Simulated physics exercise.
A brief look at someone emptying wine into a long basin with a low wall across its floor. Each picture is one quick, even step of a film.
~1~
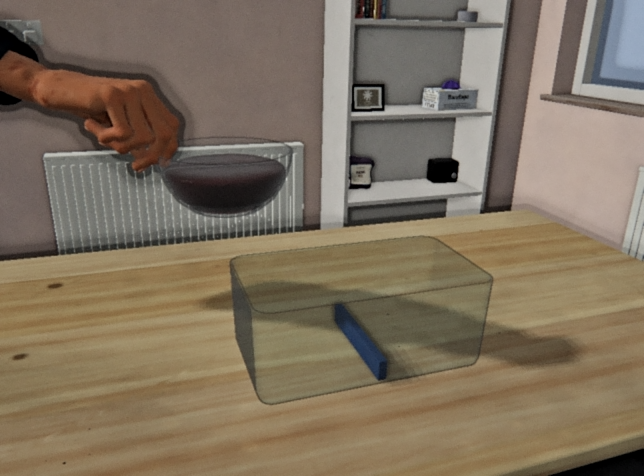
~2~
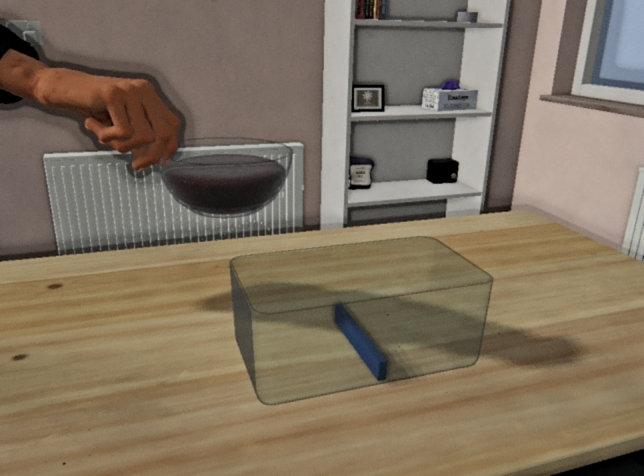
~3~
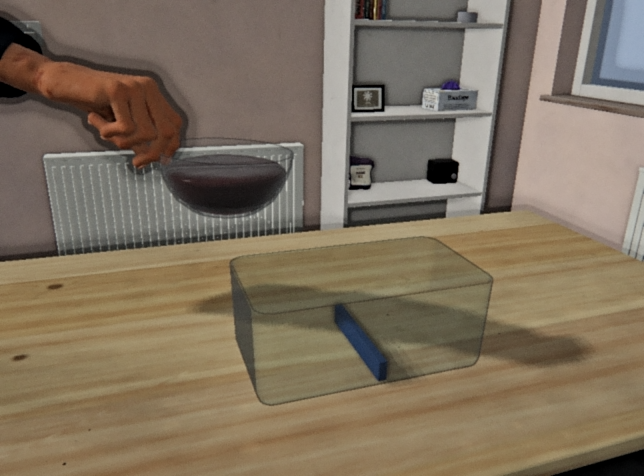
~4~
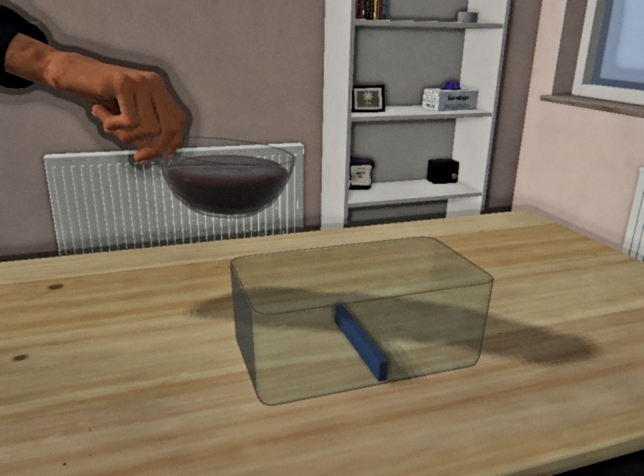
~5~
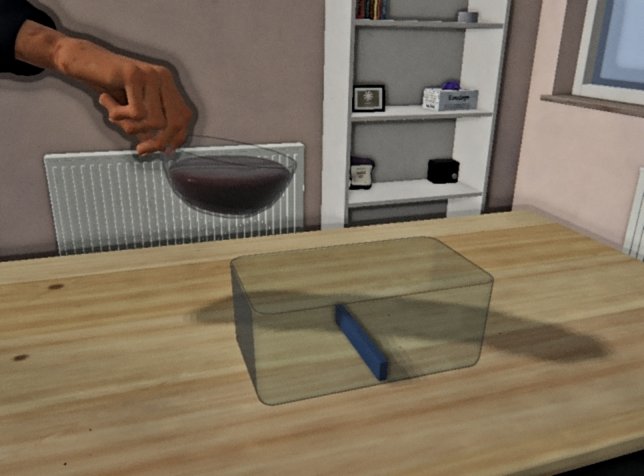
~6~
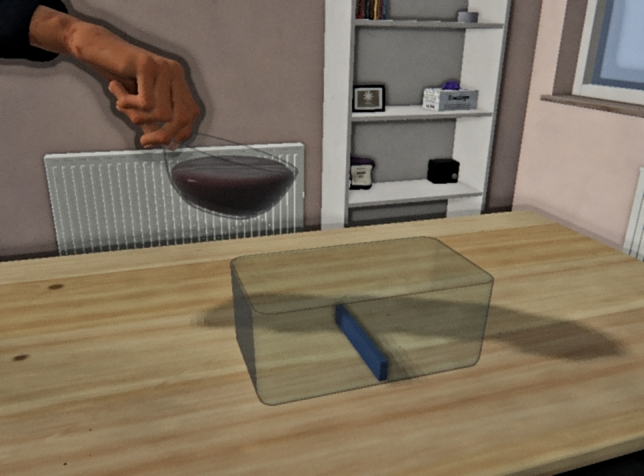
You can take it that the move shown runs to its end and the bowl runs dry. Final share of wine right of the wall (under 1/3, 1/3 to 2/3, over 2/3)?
Once it settles, the part right of the wall is below a third, I'd say.
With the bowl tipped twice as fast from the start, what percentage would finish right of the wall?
I'd say close to 20 %.
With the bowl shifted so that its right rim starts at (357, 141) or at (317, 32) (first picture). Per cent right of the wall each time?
One after the other: 80 %, 65 %.
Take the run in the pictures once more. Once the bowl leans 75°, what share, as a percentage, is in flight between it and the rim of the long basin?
That comes to near 35 percent.
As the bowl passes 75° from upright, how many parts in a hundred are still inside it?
Some 30 per cent has not yet come out.
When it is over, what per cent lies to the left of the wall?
Roughly 90 percent of it.
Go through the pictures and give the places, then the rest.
Tilt 0°; pouring edge (289, 148); surface from (162, 169) to (283, 162); the long basin's rim runs from (240, 285) to (461, 257); the wall's top is at (359, 331), in the first picture.
Tilt 1°; pouring edge (289, 149); surface from (162, 169) to (283, 163), in the second picture.
Tilt 3°; pouring edge (290, 152); surface from (163, 169) to (283, 164), in the third picture.
Tilt 6°; pouring edge (292, 156); surface from (165, 168) to (285, 165), in the fourth picture.
Tilt 11°; pouring edge (293, 162); surface from (167, 169) to (287, 166), in the fifth picture.
Tilt 17°; pouring edge (294, 169); surface from (170, 170) to (290, 165), in the sixth picture.
A moment on, the bowl is tipped on its side and 31 per cent is still to pour, 33 is left of the wall and 0 right of it.
Next, the bowl is tipped right over and 0 per cent is still to pour, 93 is left of the wall and 5 right of it.
Then the bowl is tipped right over and 0 per cent is still to pour, 93 is left of the wall and 7 right of it.
Later the bowl is tipped right over and 0 per cent is still to pour, 92 is left of the wall and 7 right of it.
At rest 92 per cent lies left of the wall, 7 right of it and 1 outside.
